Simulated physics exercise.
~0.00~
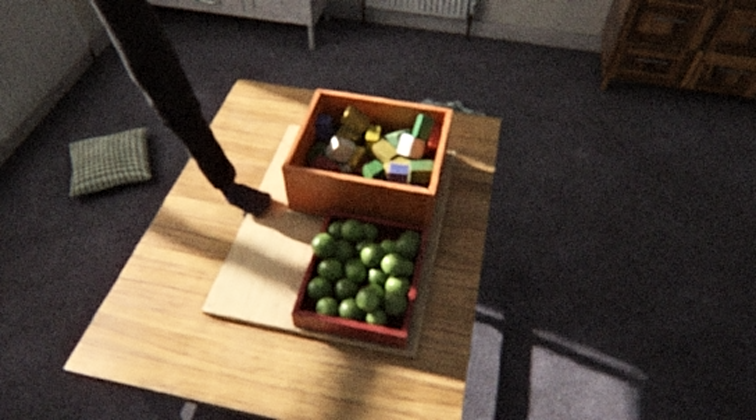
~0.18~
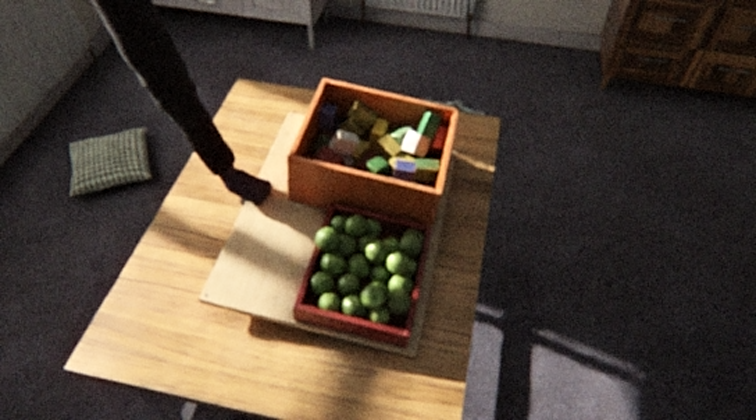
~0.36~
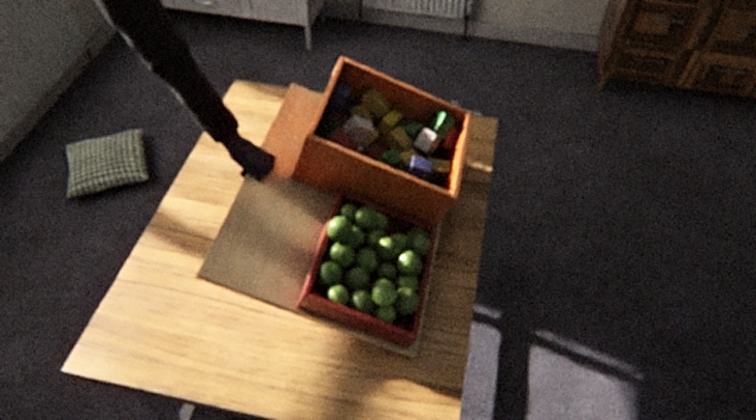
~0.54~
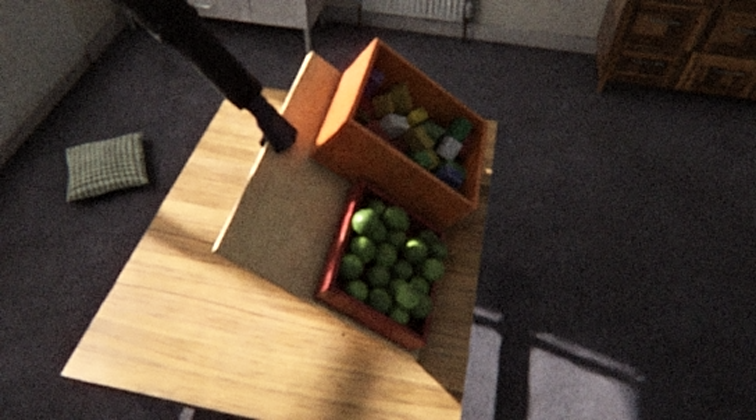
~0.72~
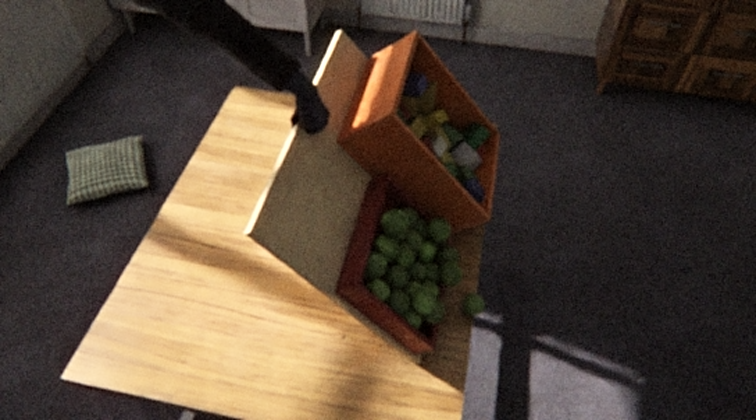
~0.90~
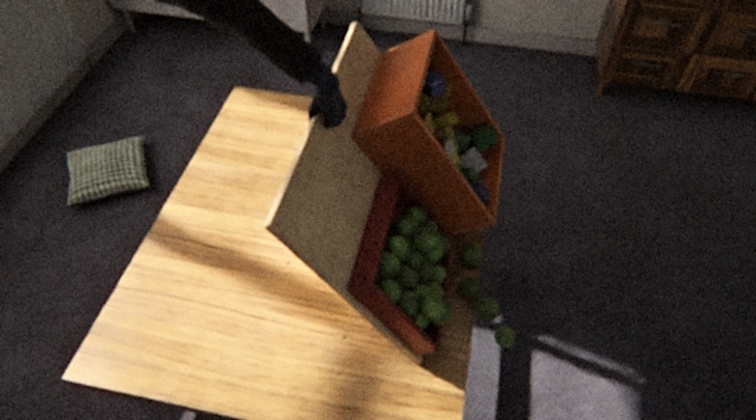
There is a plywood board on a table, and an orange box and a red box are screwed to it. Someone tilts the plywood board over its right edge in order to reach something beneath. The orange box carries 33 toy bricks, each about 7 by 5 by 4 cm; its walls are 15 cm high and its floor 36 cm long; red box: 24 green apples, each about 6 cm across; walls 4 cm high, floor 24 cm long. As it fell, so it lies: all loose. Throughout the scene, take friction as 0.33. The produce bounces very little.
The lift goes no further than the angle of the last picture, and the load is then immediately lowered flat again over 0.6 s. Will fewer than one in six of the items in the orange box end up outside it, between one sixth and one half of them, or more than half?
Fewer than one in six.
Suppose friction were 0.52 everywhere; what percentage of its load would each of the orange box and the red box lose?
Orange box 10, red box 40 per cent.
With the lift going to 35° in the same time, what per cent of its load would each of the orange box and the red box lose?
Then the orange box sheds 0 %, while the red box sheds 10 %.
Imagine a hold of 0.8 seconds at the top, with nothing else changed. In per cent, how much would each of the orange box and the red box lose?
That would cost orange box 0 per cent of its load and red box 30 per cent.
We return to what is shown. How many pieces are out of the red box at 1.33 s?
Roughly, out by then: Red box 8.
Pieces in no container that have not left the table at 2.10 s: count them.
Roughly 0 of them.
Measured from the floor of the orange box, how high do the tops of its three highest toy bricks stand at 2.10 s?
Roughly 13 cm high.
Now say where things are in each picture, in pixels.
In the first frame (places track the rim corner closest to us here), orange box (429, 191); red box (401, 334); tipped 0°; all still inside.
Orange box (437, 191); red box (404, 333); tipped 6°, in the second frame.
Orange box (453, 195); red box (411, 334); tipped 19°, in the third frame.
Orange box (473, 205); red box (423, 339); tipped 36°, in the fourth frame.
Orange box (488, 216); red box (432, 345); tipped 49°; 1 out, the lowest apple at (474, 305), in the fifth frame.
Orange box (494, 220); red box (436, 346); tipped 55°; 4 out, the lowest apple at (505, 336), in the sixth frame.
After 1.09 s, tilt 42°; the orange box has all 33 and the red box is down by 5 of 24.
After 1.33 s, tilt 11°; the orange box has all 33 and the red box is down by 7 of 24.
After 1.67 s, tilt 0°; the orange box has all 33 and the red box is down by 7 of 24.
Outcome (at 2.10 s), the orange box has all 33 and the red box is down by 7 of 24. Asked share, 0 of 33, 0 per cent.
